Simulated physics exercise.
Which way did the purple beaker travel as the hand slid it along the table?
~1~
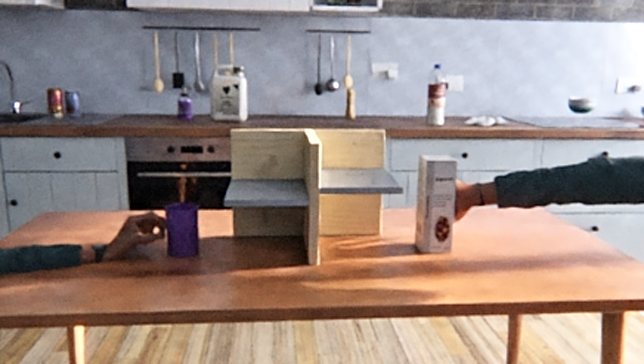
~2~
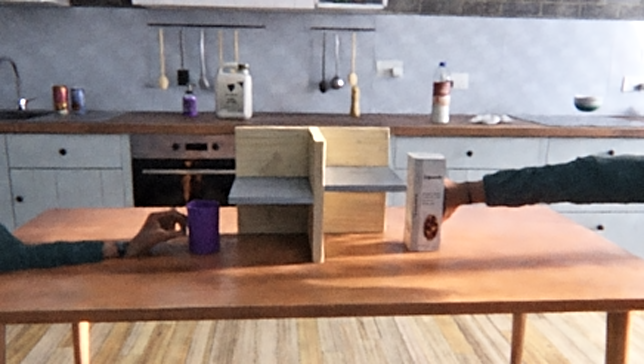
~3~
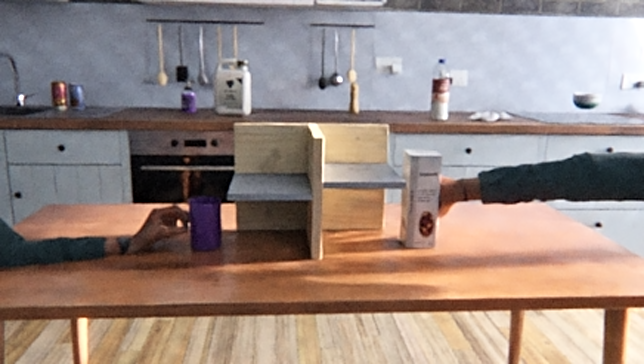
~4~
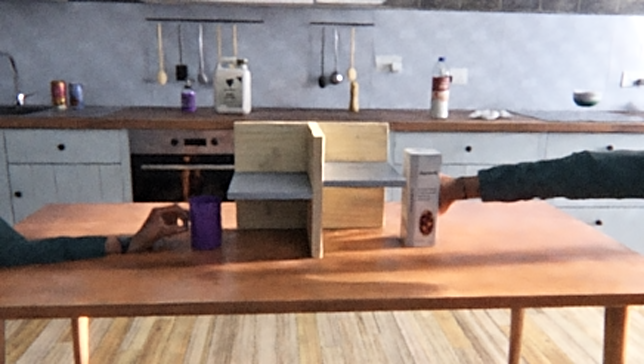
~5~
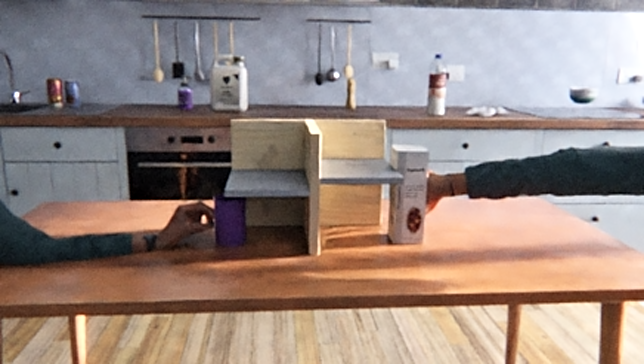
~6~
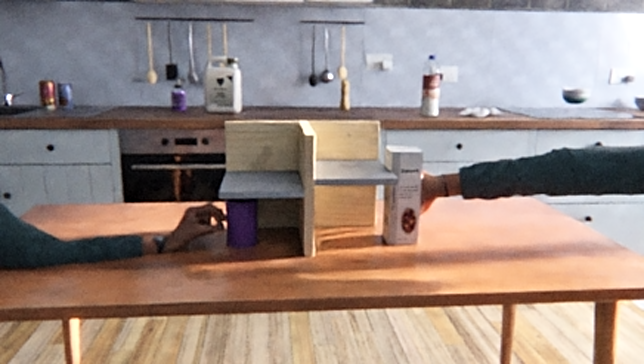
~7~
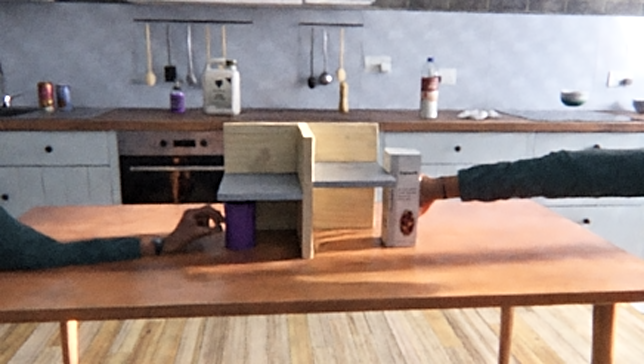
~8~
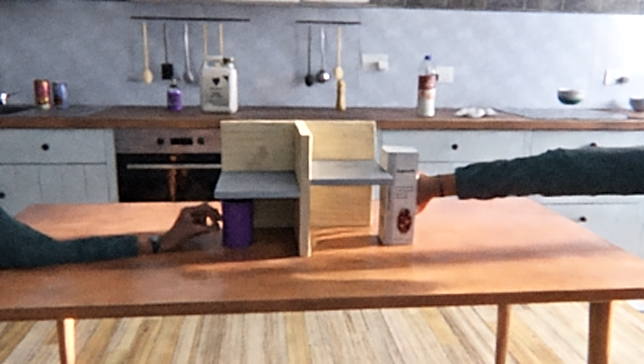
The purple beaker moved to the right, toward the middle of the shelf.
